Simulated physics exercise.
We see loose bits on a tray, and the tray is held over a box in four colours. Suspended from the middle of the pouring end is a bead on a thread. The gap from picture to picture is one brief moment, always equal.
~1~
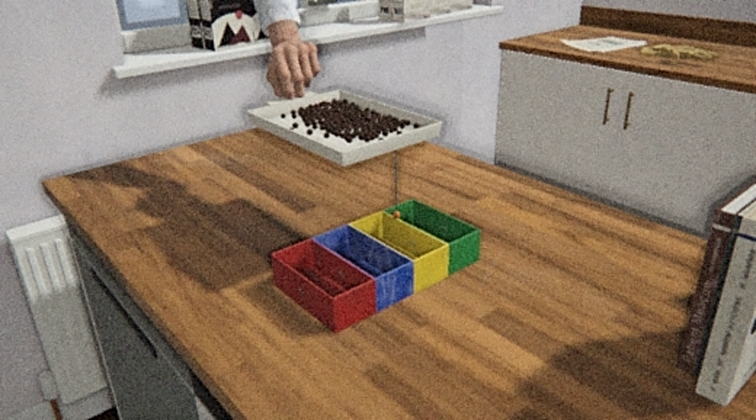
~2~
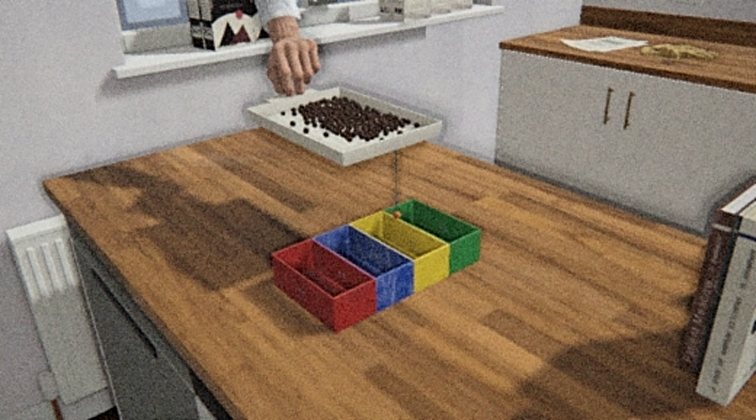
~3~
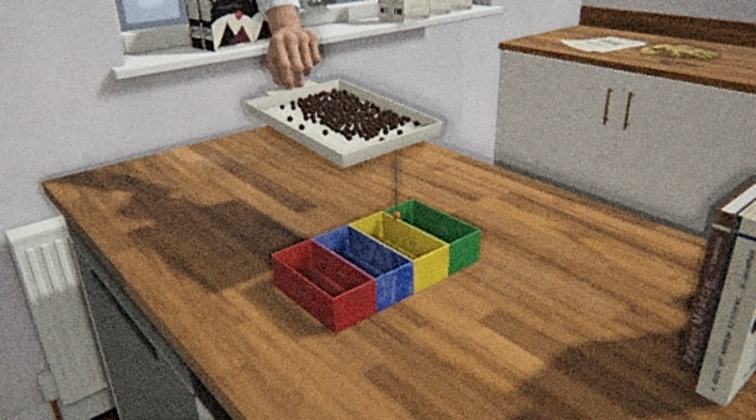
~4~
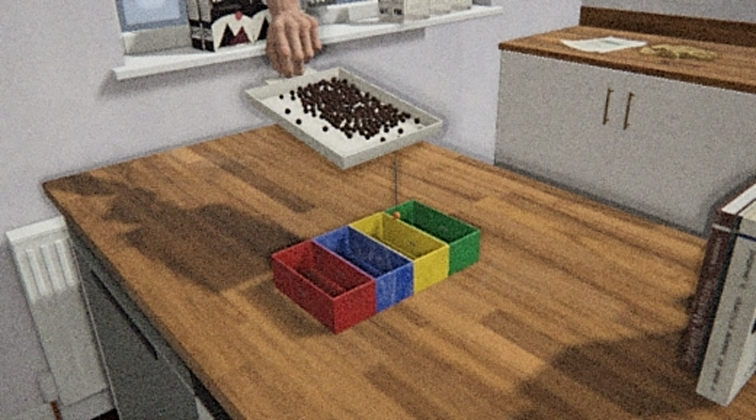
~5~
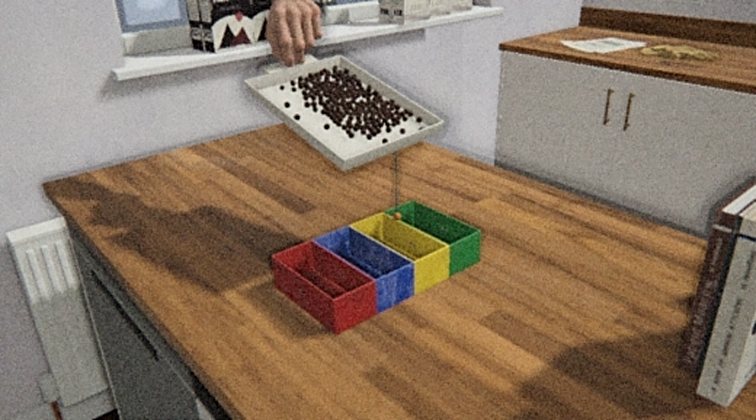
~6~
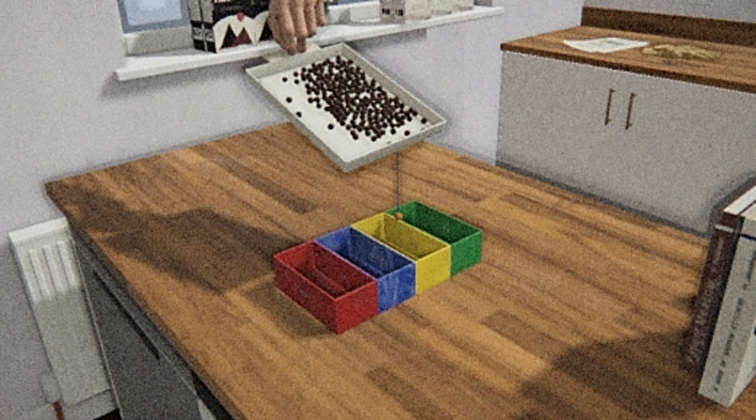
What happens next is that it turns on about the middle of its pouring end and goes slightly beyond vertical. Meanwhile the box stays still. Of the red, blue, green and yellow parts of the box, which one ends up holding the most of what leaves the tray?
The blue part holds the most.
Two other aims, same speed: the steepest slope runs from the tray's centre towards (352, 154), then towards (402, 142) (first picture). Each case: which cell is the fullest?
First try: The blue one; second try: That green cell.
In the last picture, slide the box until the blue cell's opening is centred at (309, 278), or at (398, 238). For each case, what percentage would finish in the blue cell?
In turn 0 and 30 in a hundred.
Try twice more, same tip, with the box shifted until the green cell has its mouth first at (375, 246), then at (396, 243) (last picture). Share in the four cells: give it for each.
Close to 70 in a hundred, followed by close to 80 in a hundred.
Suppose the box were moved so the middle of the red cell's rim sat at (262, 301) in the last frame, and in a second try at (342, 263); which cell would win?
First place: The green cell; second place: That blue cell.
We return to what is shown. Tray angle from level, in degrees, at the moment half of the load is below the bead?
About 100°.
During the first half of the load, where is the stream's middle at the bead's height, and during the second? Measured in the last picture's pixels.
First part (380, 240), rest (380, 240).
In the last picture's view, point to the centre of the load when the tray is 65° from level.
Centre estimate: (377, 145).
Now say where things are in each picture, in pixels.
In the first frame, corners of the pouring end (343, 151) and (439, 122), level; middle of the load (348, 121), chocolate balls; bead on its thread (396, 215); red cell (355, 303); blue cell (395, 283); yellow cell (431, 266); green cell (464, 250).
In the second frame, corners of the pouring end (343, 151) and (439, 122), level; middle of the load (348, 119).
In the third frame, corners of the pouring end (343, 153) and (439, 122), tipped barely, lowest at the left corner; middle of the load (347, 115).
In the fourth frame, corners of the pouring end (344, 155) and (440, 121), tipped a little, lowest at the left corner; middle of the load (348, 109).
In the fifth frame, corners of the pouring end (345, 158) and (441, 121), tipped a little, lowest at the left corner; middle of the load (349, 103), about a tenth on the move.
In the sixth frame, corners of the pouring end (347, 160) and (443, 121), tipped clearly, lowest at the left corner; middle of the load (353, 100), almost all on the move; red cell (357, 304); blue cell (397, 285); yellow cell (433, 267); green cell (466, 251).
Just after the last frame, tray tipped steeply; the larger part on the tray; about a tenth in the blue cell; just a few in the yellow cell; just a few in the red cell; about a tenth falling or outside the box.
A moment on, tray tipped past a quarter turn; about a tenth on the tray; roughly a third in the blue cell; roughly a quarter in the yellow cell; just a few in the red cell; just a few in the green cell; roughly a quarter falling or outside the box.
Further on, tray tipped past a quarter turn; roughly half in the blue cell; roughly a quarter in the yellow cell; about a tenth in the red cell; about a tenth in the green cell; about a tenth falling or outside the box.
When it is over, tray tipped past a quarter turn; roughly half in the blue cell; roughly a quarter in the yellow cell; about a tenth in the red cell; about a tenth in the green cell; about a tenth outside the box.
